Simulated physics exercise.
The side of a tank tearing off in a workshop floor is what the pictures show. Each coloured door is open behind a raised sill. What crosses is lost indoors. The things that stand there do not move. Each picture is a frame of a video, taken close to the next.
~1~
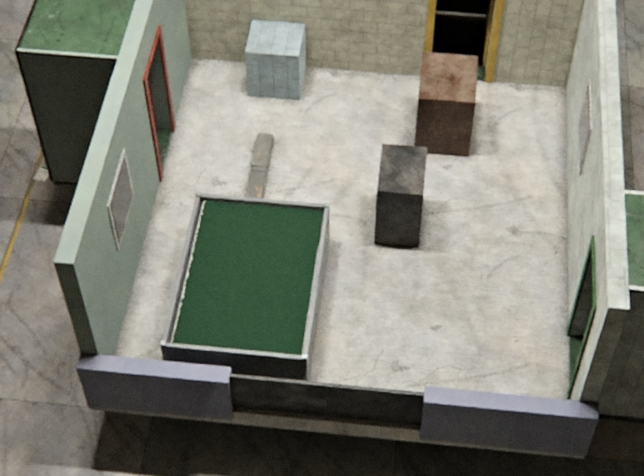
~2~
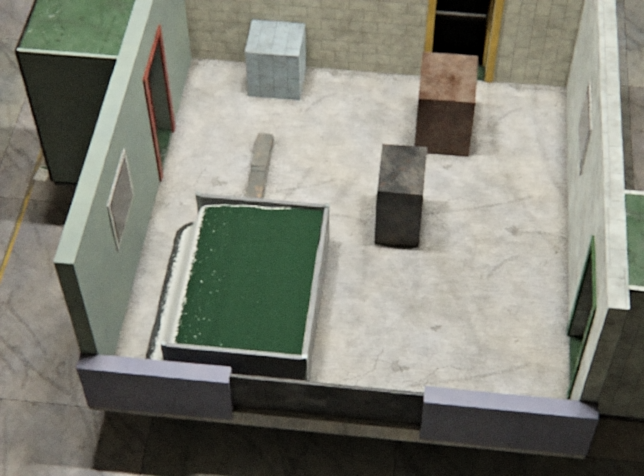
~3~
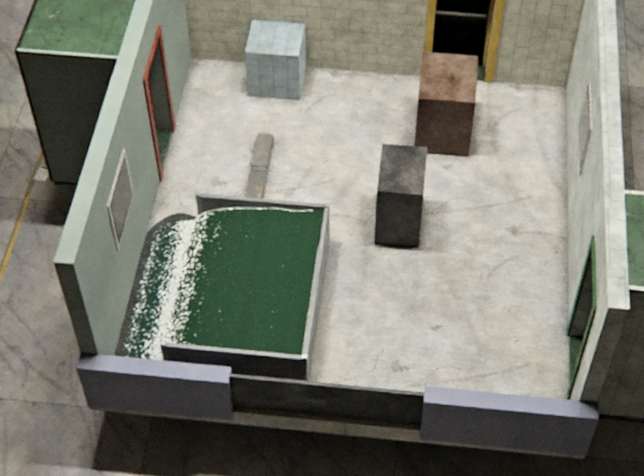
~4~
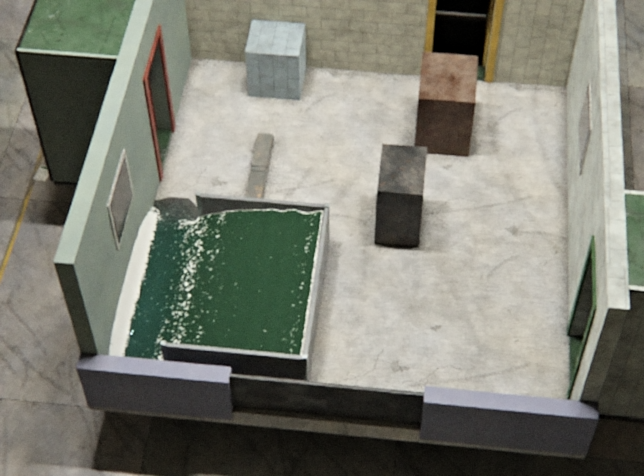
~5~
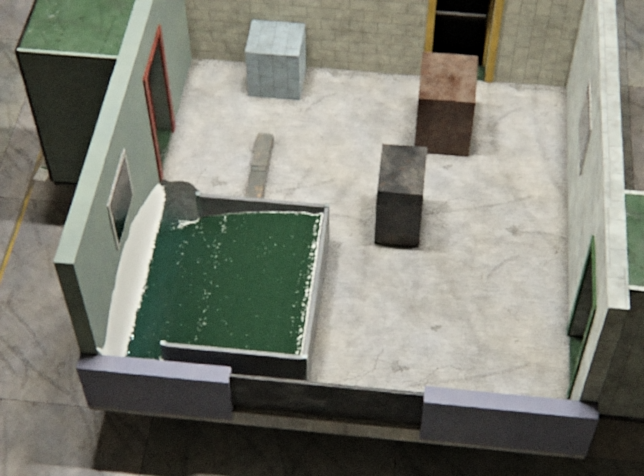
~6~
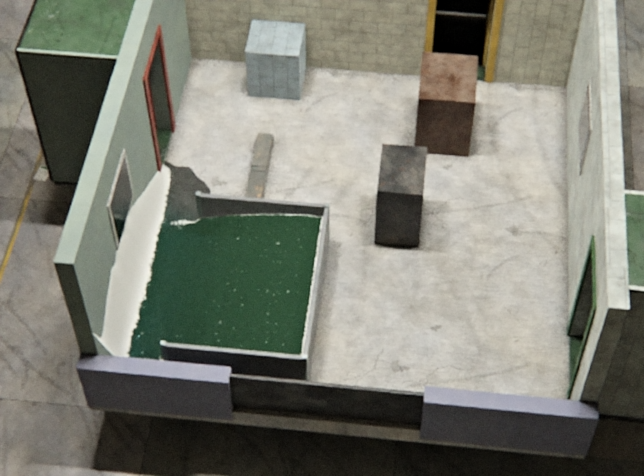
Green water bursts through the tank's left side and spreads to the wall, leaving white foam.
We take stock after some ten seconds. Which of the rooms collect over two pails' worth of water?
The green door collects over two pails; the yellow door collects two pails or less; the red door collects over two pails.
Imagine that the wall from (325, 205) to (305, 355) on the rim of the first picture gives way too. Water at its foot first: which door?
It's the door marked green.
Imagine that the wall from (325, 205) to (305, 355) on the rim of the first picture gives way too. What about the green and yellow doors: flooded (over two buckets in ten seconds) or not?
Result - green one tops the mark, yellow one tops the mark.
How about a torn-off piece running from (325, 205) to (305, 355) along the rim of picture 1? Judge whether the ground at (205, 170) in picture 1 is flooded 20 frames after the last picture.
Answer: Bone-dry.
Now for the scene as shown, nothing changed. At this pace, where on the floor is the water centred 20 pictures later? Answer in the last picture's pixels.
Near (238, 251).
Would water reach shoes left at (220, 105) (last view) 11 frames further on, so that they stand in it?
By then I'd expect it to be inundated.
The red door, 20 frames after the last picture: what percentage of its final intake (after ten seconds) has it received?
Something like 10 in a hundred.
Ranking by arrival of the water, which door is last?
My answer is the yellow door.
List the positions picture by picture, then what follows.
Still water in the water tank at (249, 275), in the first picture.
The front is at a hidden place, out from the gap at (187, 288), in the second picture.
The front is at a hidden place, out from the gap at (188, 291), in the third picture.
The front is at (154, 206), out from the gap at (188, 292), in the fourth picture.
Water pours out at (188, 292) and has run to (160, 185), in the fifth picture.
Water pours out at (188, 292) and has run to (165, 165), in the sixth picture.
A moment on, water covers 20 % of the floor; the green door not reached, the yellow door not reached, the red door wet at the sill, nothing in.
Next, water covers 30 % of the floor; the green door not reached, the yellow door not reached, the red door under two buckets in.
Then, water covers 50 % of the floor; the green door over two buckets in, the yellow door wet at the sill, nothing in, the red door under two buckets in.
Later, water covers 80 % of the floor; the green door over two buckets in, the yellow door wet at the sill, nothing in, the red door over two buckets in.
In the end, water covers 100 % of the floor; the green door over two buckets in, the yellow door under two buckets in, the red door far over two buckets in.
